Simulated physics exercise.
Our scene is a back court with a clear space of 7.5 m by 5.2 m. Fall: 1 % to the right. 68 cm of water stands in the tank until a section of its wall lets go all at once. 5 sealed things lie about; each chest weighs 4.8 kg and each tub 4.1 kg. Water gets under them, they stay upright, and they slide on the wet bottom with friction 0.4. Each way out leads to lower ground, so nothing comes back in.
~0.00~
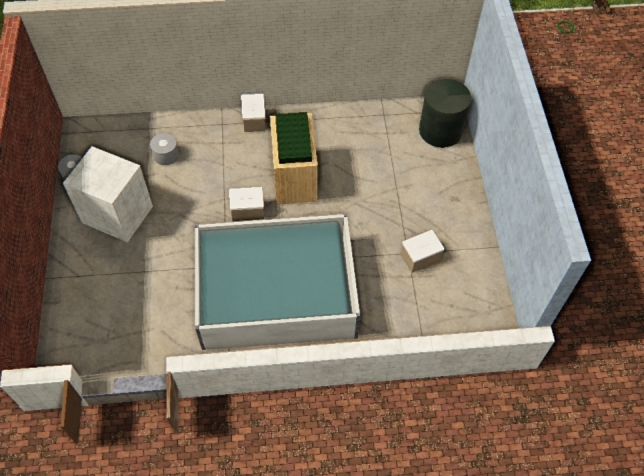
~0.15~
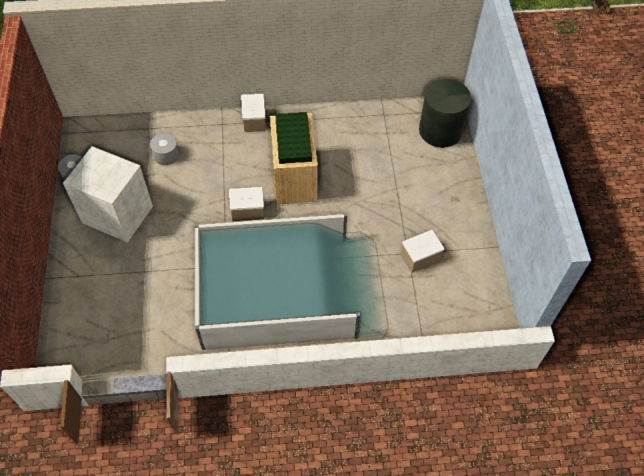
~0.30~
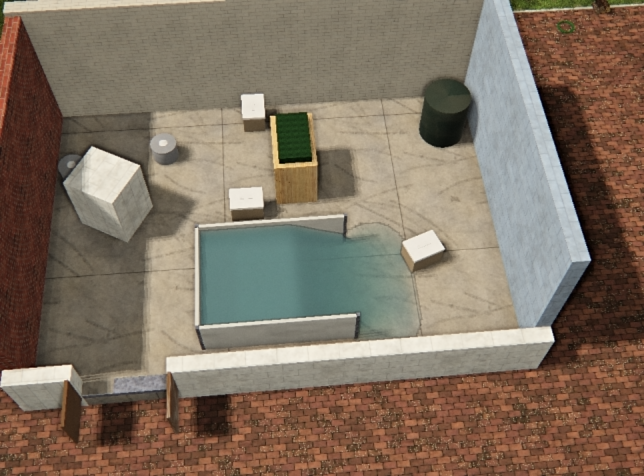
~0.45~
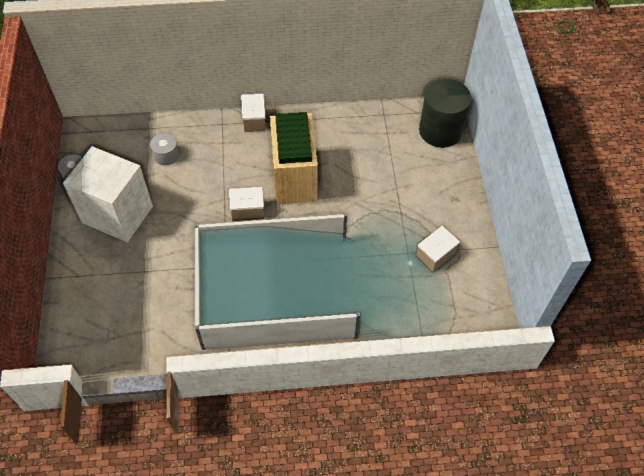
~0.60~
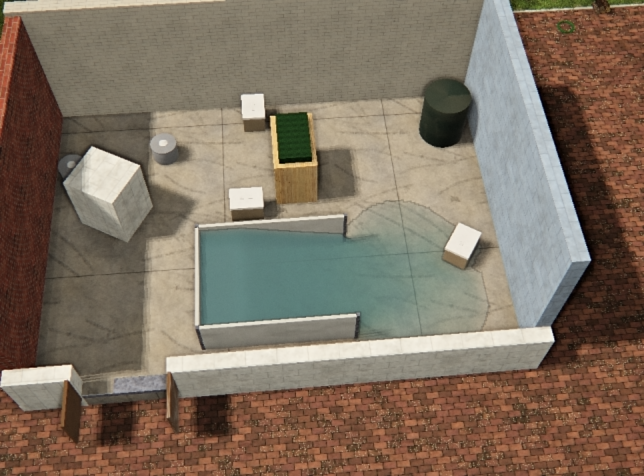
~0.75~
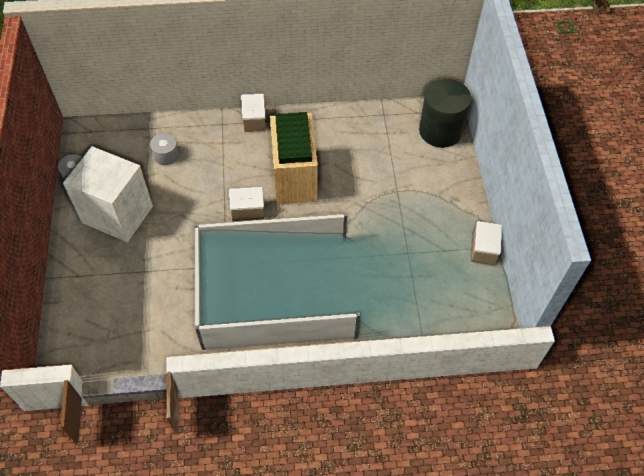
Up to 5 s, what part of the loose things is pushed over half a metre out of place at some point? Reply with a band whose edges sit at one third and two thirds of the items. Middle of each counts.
Band: One third to two thirds.
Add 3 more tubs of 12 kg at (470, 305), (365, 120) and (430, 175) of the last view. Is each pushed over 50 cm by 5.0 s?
In that order: Over, over, over.
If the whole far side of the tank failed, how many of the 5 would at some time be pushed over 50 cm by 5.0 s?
In that case the number is 4.
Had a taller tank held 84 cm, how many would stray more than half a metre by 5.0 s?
I count 3 of them in that case.
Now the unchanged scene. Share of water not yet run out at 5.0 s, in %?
About 100 in a hundred parts of the water.
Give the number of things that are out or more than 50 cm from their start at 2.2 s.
1.
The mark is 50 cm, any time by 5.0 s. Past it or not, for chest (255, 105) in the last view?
Result: Above the line.
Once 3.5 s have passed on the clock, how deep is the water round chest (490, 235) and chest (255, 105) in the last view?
Depths: Near 31 cm, then near 0 cm.
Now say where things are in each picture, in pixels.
A chest at (423, 245), on the bottom; a chest at (246, 198), on the bottom; water covers 3.8 m2; 0 of 5 have shifted, in the first frame.
A chest at (423, 245) rests on the ground; a chest at (246, 198), on the bottom; 4.8 m2 under water; 0 of 5 have shifted, in the second frame.
A chest at (424, 245) rests on the ground; a chest at (246, 198), on the bottom; 6.1 m2 under water; 0 of 5 have shifted, in the third frame.
A chest at (439, 243) rests on the ground, 26 cm from its start; a chest at (246, 198), on the bottom; water covers 7.5 m2; 1 of 5 have shifted, in the fourth frame.
A chest at (463, 240) rests on the ground, 66 cm from its start; a chest at (246, 198) rests on the ground; water covers 9.1 m2; 1 of 5 have shifted, in the fifth frame.
A chest at (489, 237) rests on the ground, 108 cm from its start; a chest at (246, 198) rests on the ground; water covers 10.6 m2; 1 of 5 have shifted, in the sixth frame.
After 1.1 s 1 of 5 are over 50 cm from their spots; 1 afloat.
After 2.2 s 1 of 5 are over 50 cm from their spots; 1 afloat.
After 3.5 s 1 of 5 are over 50 cm from their spots; 1 afloat.
After 5.0 s 2 of 5 are over 50 cm from their spots, and 2 have been at some point; 2 afloat.
